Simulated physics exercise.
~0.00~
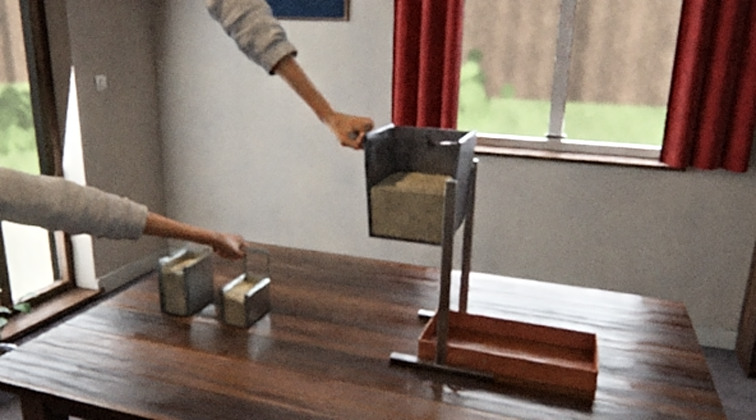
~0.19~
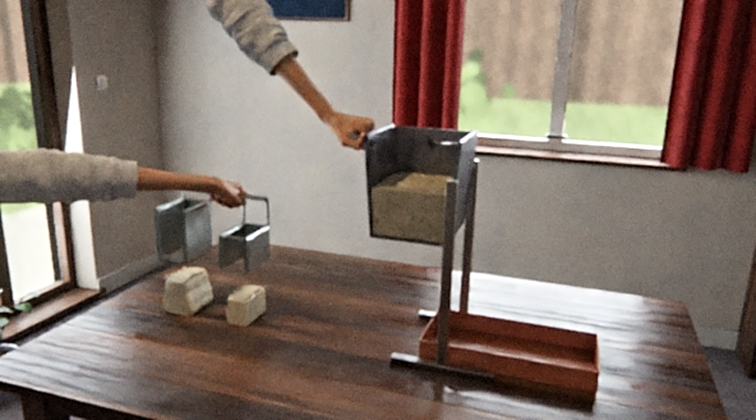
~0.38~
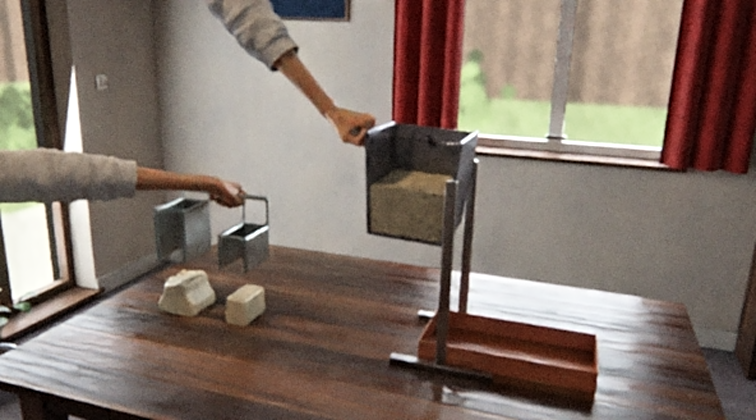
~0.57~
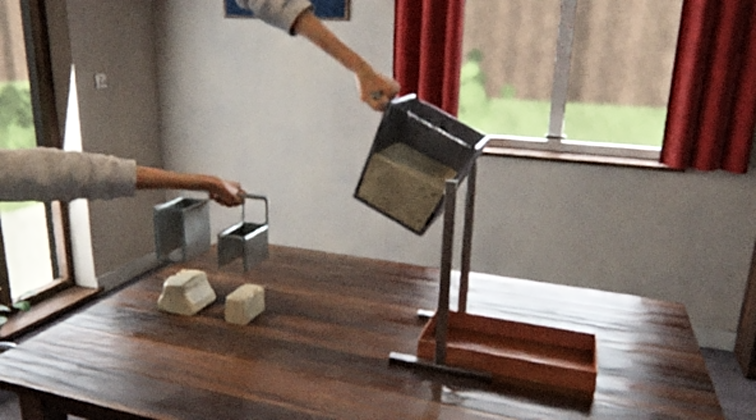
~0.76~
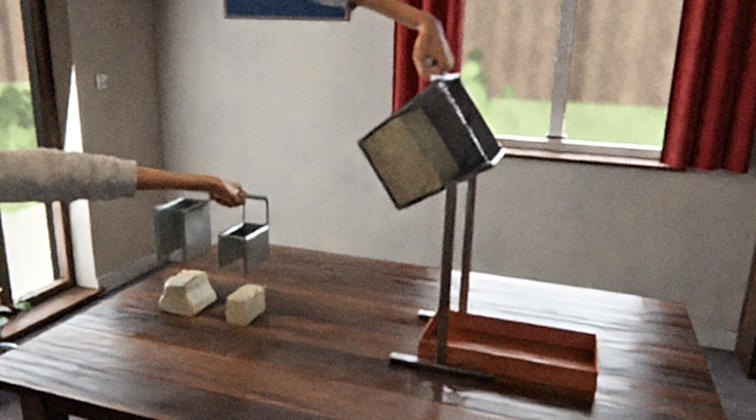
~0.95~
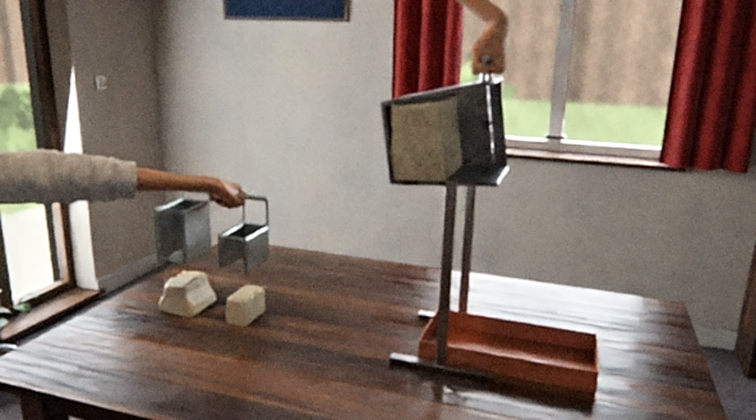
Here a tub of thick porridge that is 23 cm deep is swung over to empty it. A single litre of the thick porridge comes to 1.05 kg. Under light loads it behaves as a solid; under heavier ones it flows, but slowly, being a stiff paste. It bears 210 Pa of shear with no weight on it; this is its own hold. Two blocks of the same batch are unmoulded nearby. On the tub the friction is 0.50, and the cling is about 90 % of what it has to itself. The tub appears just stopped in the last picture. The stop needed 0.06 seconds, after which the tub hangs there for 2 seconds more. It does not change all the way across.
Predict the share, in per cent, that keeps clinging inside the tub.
I would say roughly 100 percent.
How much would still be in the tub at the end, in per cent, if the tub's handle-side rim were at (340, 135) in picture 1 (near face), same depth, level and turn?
Roughly 75 %.
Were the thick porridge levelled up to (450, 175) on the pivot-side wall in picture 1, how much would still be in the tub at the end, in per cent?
That works out near 80 %.
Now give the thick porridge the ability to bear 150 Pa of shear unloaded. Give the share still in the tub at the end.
90 %.
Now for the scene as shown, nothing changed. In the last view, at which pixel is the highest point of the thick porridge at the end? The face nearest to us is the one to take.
Highest point: Approx. (429, 131).
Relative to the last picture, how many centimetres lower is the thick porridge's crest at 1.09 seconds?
Roughly 3 cm.
By 1.09 s, the tub is at 81 degrees and holds 100 %.
By 1.26 s, the tub is at 81 degrees and holds 100 %.
By 1.43 s, the tub is at 81 degrees and holds 100 %.
By 1.60 s, the tub is at 81 degrees and holds 100 %.
By 2.95 s, at the end, the tub is at 81 degrees and holds 100 %.
